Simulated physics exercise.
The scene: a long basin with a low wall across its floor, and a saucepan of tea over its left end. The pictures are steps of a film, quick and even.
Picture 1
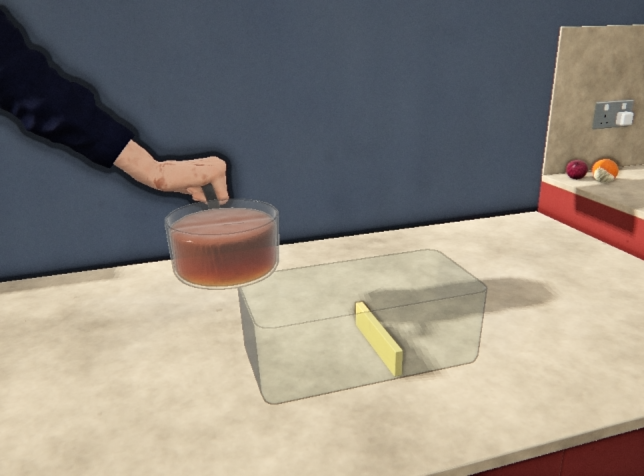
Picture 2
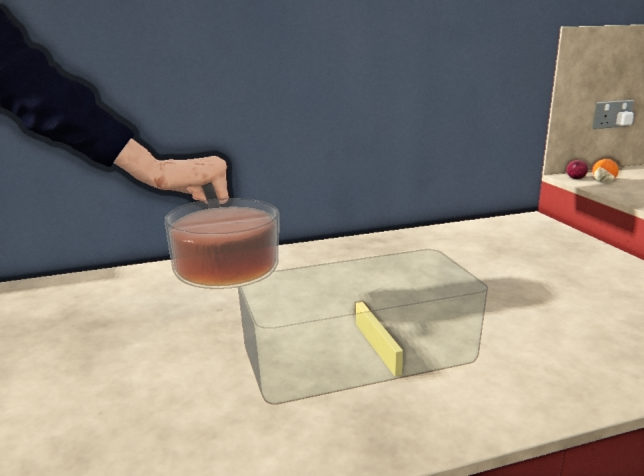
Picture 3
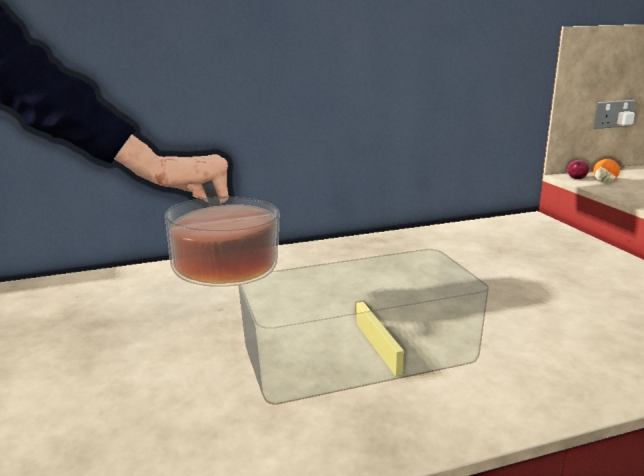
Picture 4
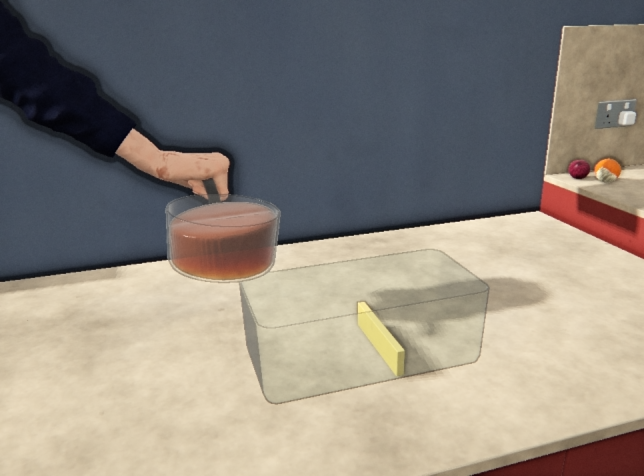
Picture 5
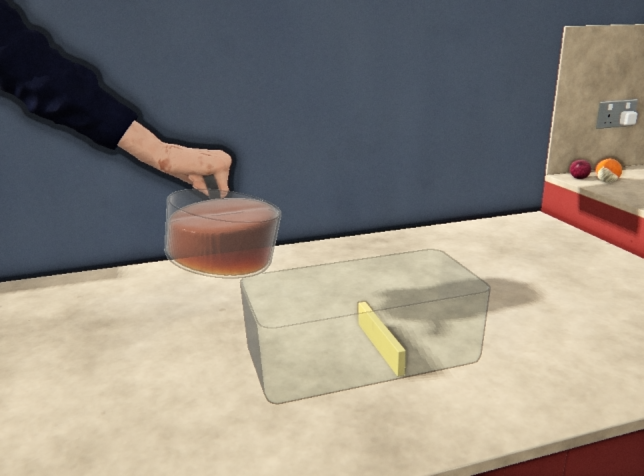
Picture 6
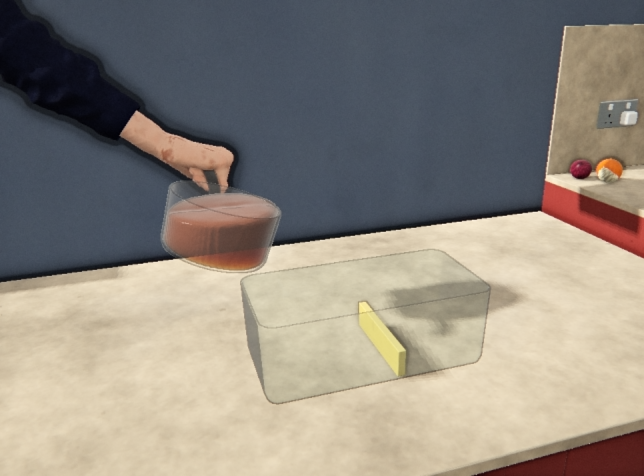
A hand in a dark sleeve, reaching in from the upper left, slowly tilts a clear round pan of reddish-brown liquid to the right, its left side rising slightly. Below and to the right, a clear long basin with a low yellow wall across its floor rests on a pale mottled counter. The view, from slightly above against a blue-grey wall, stays almost still, with red units, sockets and vegetables at right.
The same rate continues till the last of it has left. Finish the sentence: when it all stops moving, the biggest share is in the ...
... left part.
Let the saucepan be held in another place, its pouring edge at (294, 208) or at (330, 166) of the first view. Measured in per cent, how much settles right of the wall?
Roughly 50 % and 70 %.
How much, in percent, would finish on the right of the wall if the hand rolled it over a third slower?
It comes to some 10 in a hundred.
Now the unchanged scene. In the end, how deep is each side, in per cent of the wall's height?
50 per cent left, 30 per cent right.
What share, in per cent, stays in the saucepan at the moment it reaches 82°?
Roughly 50 %.
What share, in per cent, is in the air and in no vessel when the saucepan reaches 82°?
40 %.
A moment on, the tilt is 82° and 49 per cent is still to pour, 9 is left of the wall and 0 right of it.
Next, the tilt is 110° and 5 per cent is still to pour, 59 is left of the wall and 22 right of it.
Then the tilt is 111° and 0 per cent is still to pour, 75 is left of the wall and 20 right of it.
Later the tilt is 111° and 0 per cent is still to pour, 75 is left of the wall and 22 right of it.
Finally, 73 per cent lies left of the wall, 24 right of it and 3 outside.
